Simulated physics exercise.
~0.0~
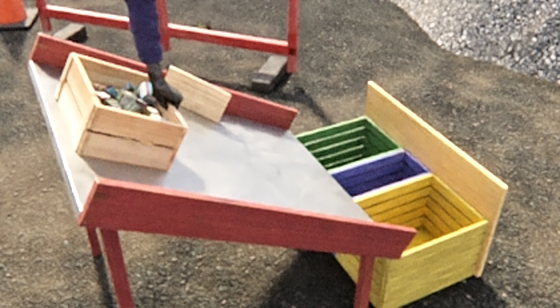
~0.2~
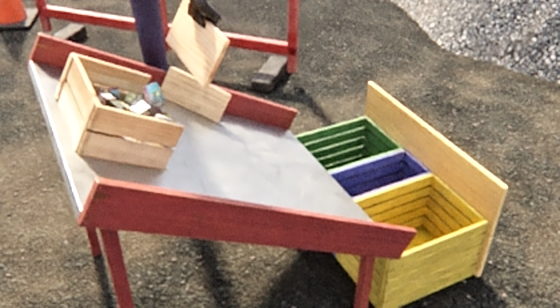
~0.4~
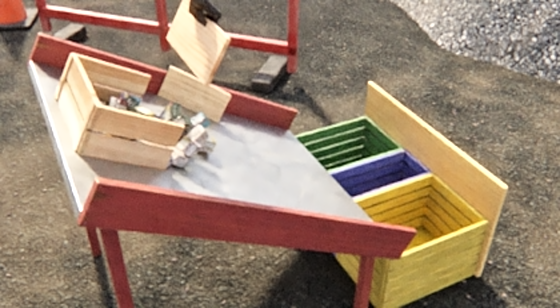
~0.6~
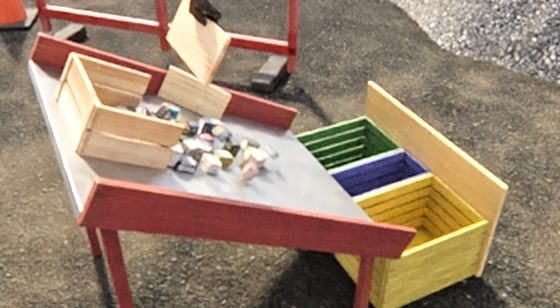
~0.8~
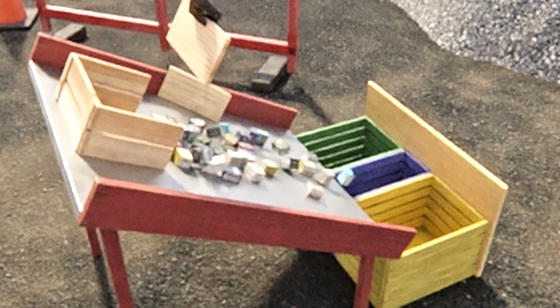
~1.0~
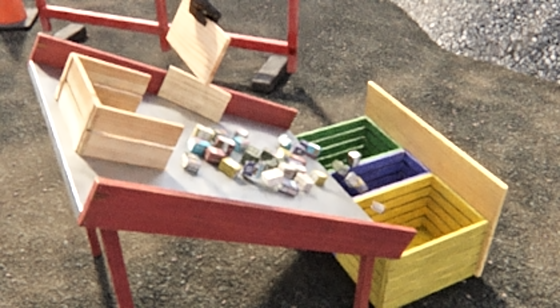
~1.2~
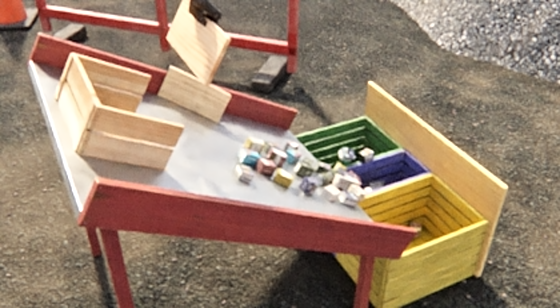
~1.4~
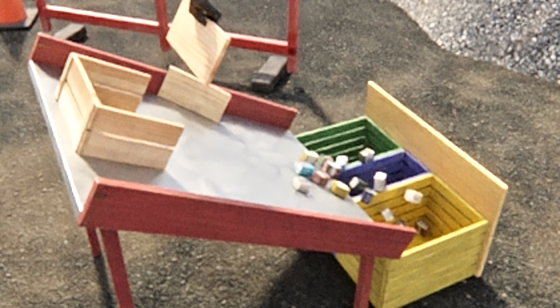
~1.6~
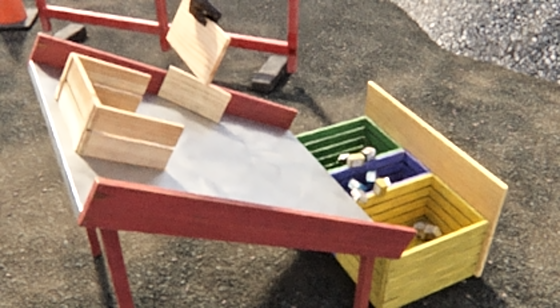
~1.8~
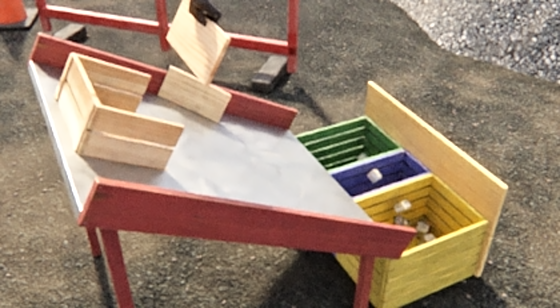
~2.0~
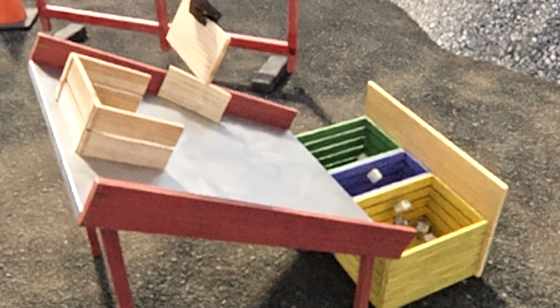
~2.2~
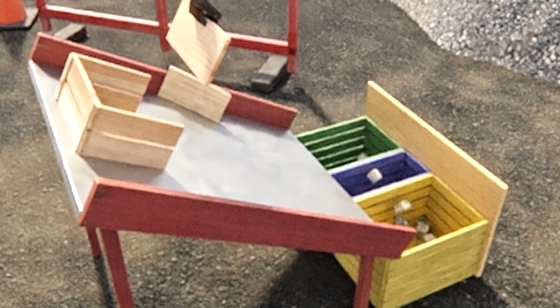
Small cartons spilled out of a wooden pen once its gate was pulled up, slid down the sloping table to the right, and dropped into the green, blue and yellow tubs at the foot, leaving the pen and table empty.
